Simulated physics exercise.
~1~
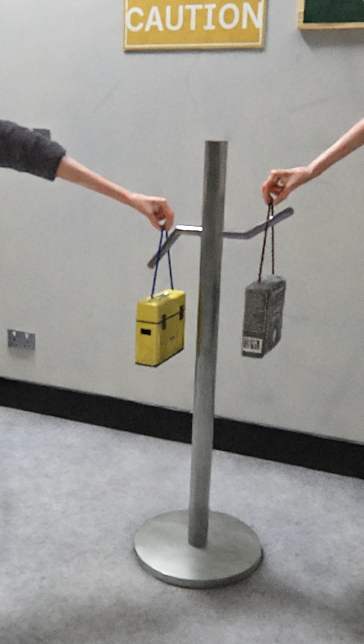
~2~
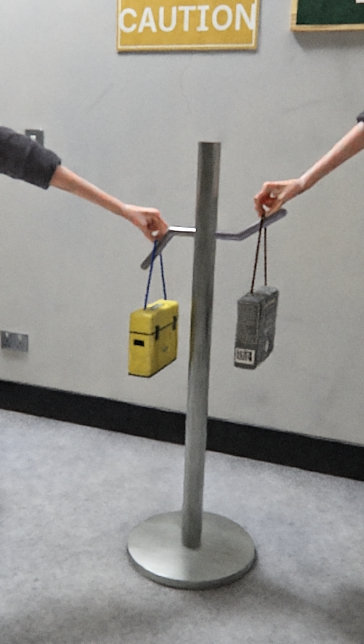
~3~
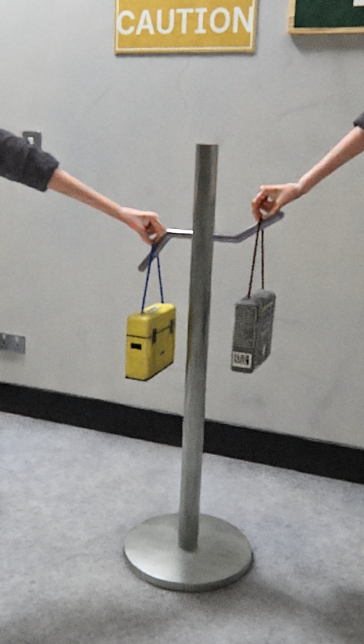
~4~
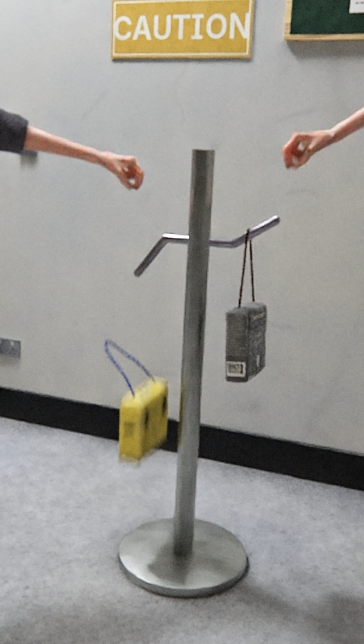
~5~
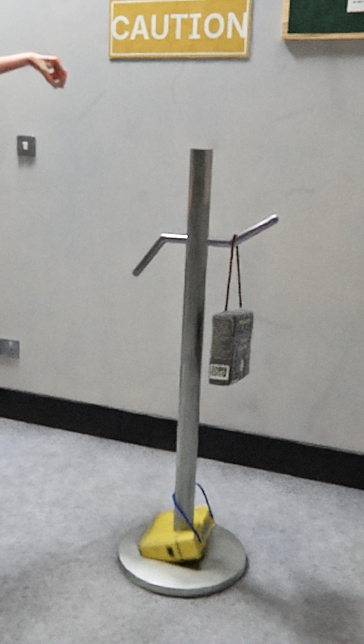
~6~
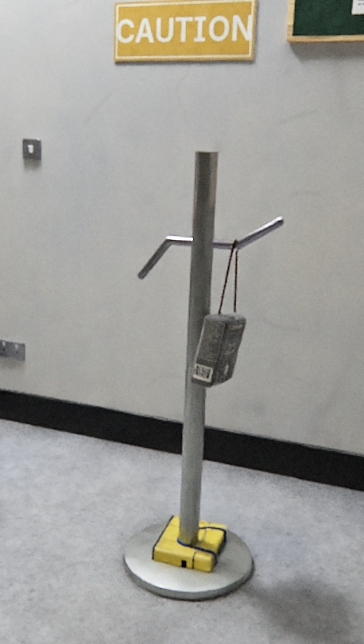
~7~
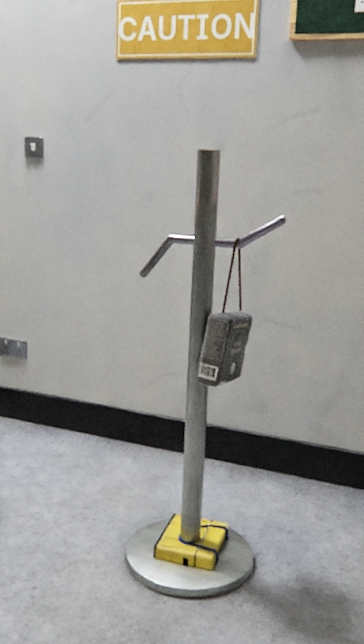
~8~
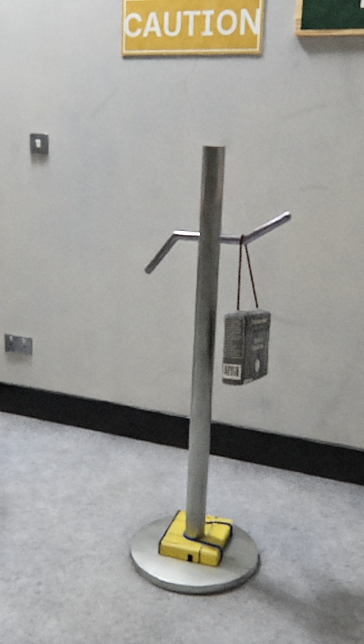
A bright yellow case and a grey bag hang by thin loops on either side of a metal post with a round base, seen from a slightly swaying camera in a room with a grey wall and a yellow caution sign. A hand from each side holds a loop at the angled pegs, the yellow case on the left, the grey bag on the right. The hands lower them a little, then let go and draw back. The yellow case slips off and drops onto the base, landing on its side. The grey bag swings gently and stays hanging from the right peg.
